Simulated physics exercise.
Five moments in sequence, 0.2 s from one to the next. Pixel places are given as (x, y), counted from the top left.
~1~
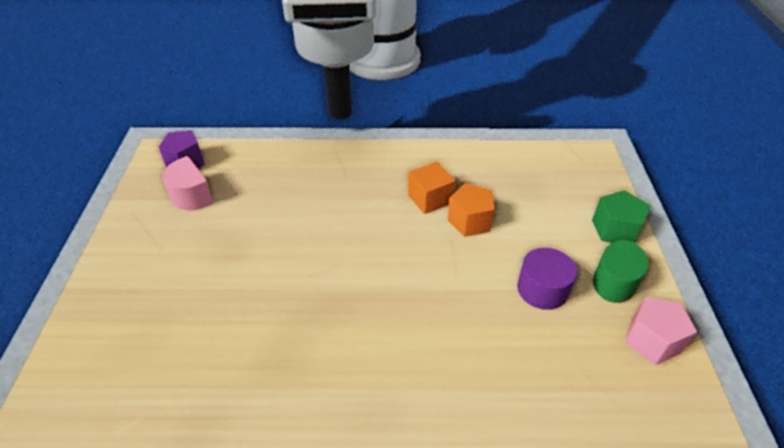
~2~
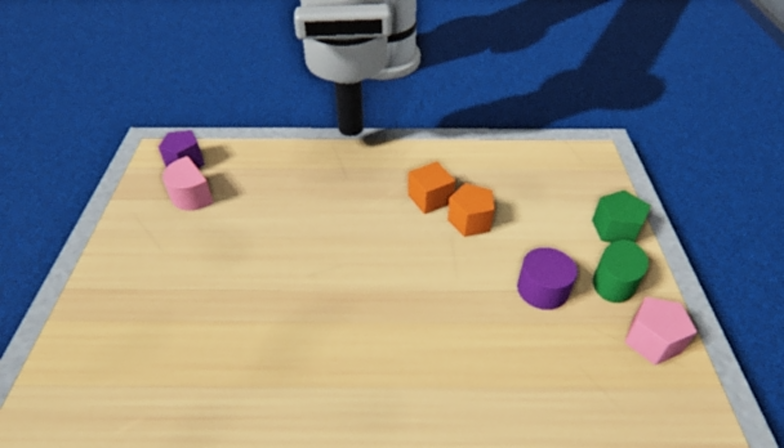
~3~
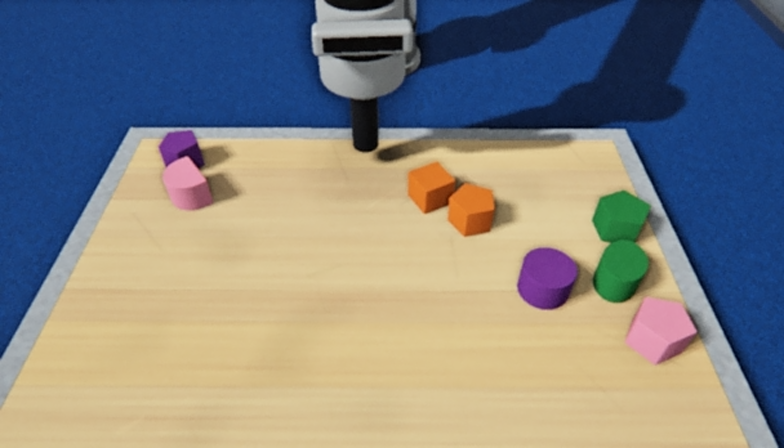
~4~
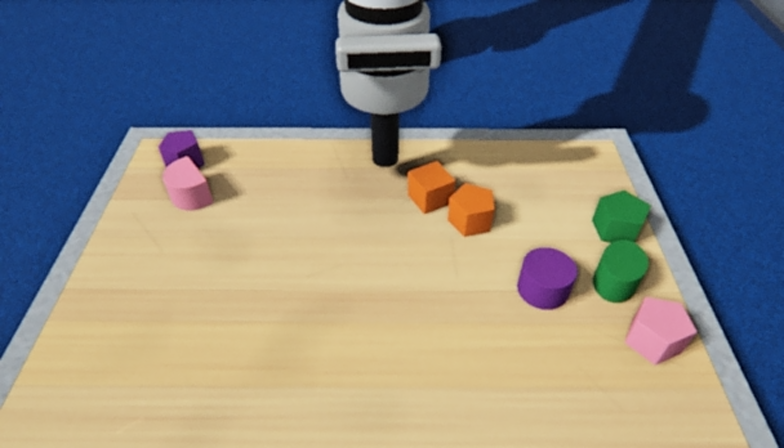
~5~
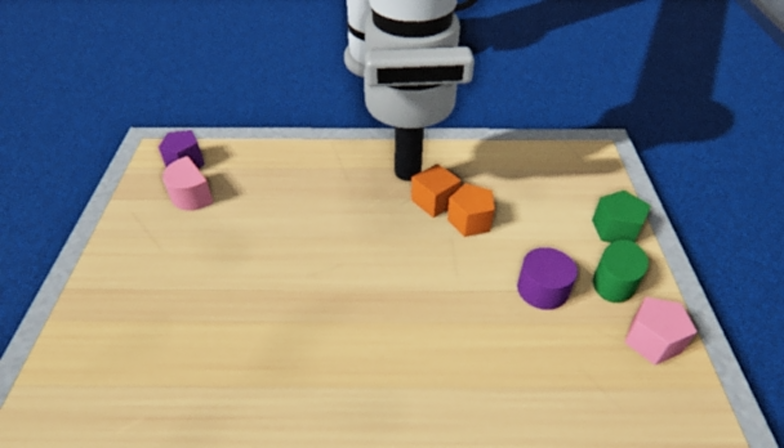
A white robotic arm with a black post reaches over the far edge of a pale wooden board with a grey border on a blue floor, seen from above by a still camera. Two orange blocks sit near the centre, purple and pink ones at upper left, and purple, green and pink ones at right. The post moves rightward and nearer, then nudges the left orange block slightly toward its neighbour.
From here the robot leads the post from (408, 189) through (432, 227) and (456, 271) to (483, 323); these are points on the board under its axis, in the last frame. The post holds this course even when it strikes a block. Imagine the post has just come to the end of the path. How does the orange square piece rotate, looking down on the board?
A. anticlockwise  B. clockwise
(A)
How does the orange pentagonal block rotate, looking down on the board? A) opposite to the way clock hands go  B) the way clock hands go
Choice A: Opposite to the way clock hands go.
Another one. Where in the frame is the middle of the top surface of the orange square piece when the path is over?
The centre of its top face lies at (479, 219).
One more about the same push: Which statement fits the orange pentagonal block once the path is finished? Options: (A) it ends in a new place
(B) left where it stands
Letter A.
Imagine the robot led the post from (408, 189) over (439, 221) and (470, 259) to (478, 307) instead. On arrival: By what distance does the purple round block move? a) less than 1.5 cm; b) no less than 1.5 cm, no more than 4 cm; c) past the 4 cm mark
Choice a: Less than 1.5 cm.
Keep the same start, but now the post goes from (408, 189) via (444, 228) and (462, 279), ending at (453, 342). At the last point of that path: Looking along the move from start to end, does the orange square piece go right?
It seems not.
The first path, step by step. One third of the way, post (433, 210); orange square piece (467, 207), turned 50° anticlockwise; orange pentagonal block (506, 209), turned 35° anticlockwise.
Two thirds of the way, post (458, 255); orange square piece (479, 219), turned 70° anticlockwise; orange pentagonal block (516, 212), turned 60° anticlockwise.
At the end, post (486, 307); orange square piece (479, 219), turned 70° anticlockwise; orange pentagonal block (516, 212), turned 60° anticlockwise; purple round block still.
